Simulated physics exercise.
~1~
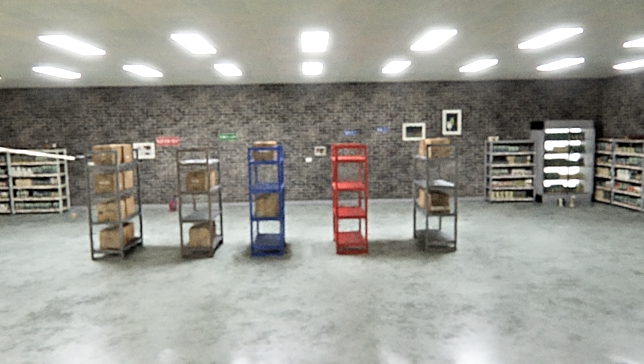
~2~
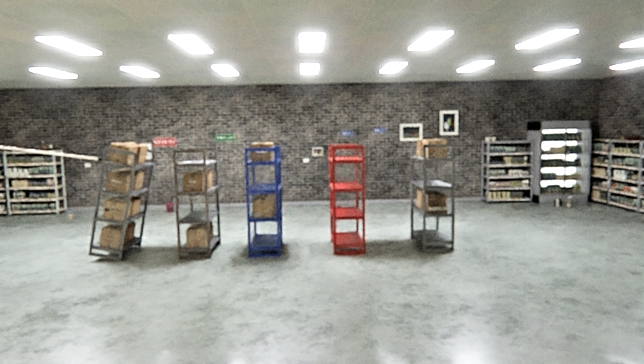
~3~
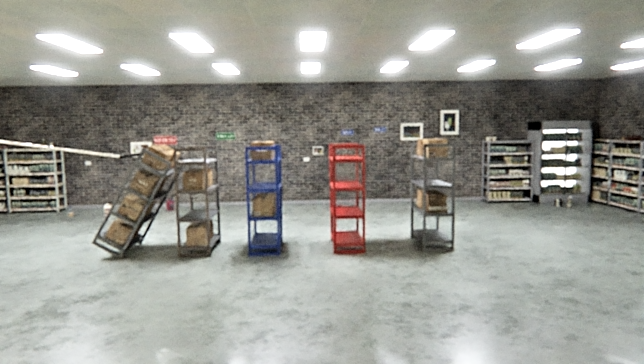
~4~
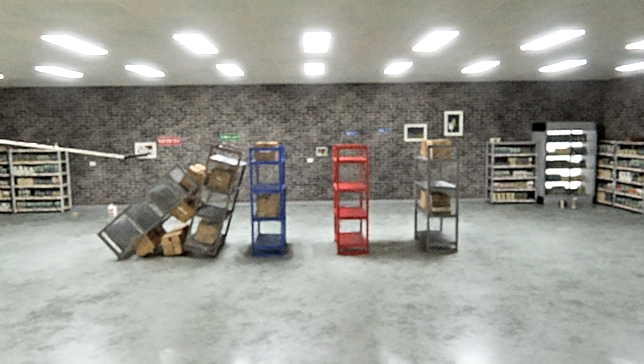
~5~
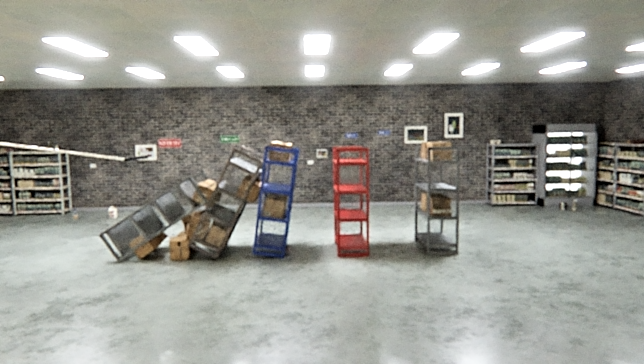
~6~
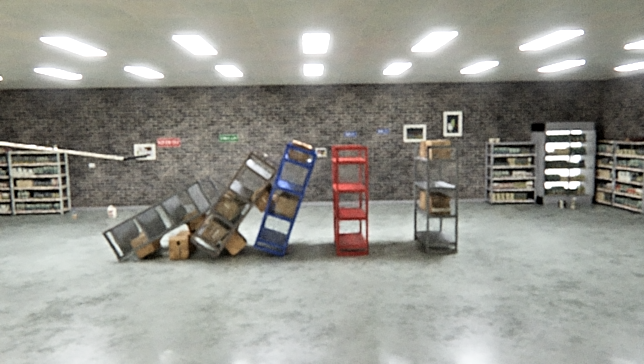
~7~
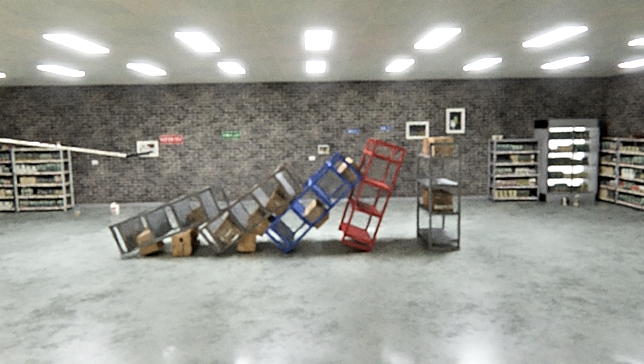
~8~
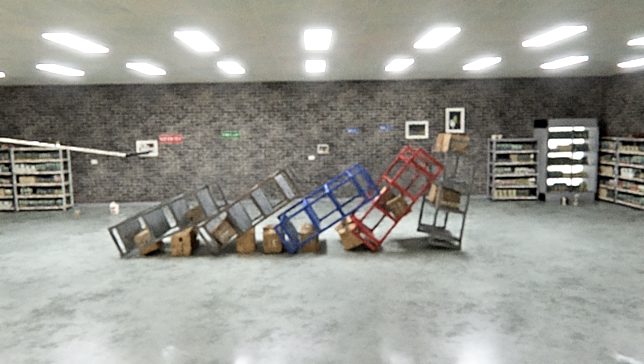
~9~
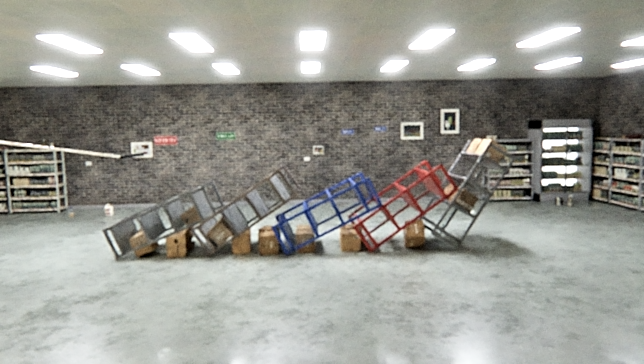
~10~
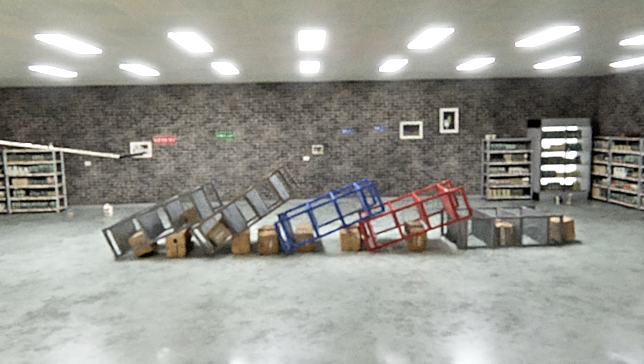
On a shop floor with a dark brick wall behind, five shelving racks loaded with boxes stand in a row, one blue and one red among grey ones. A pale pole reaches in from the left, and the leftmost rack tips to the right. It falls against the second grey rack, spilling boxes, and that one leans into the blue rack. The blue rack topples onto the red, which tilts into the last grey rack. That final rack drops flat, leaving the others slumped in a slanting line with boxes scattered beneath and none upright.
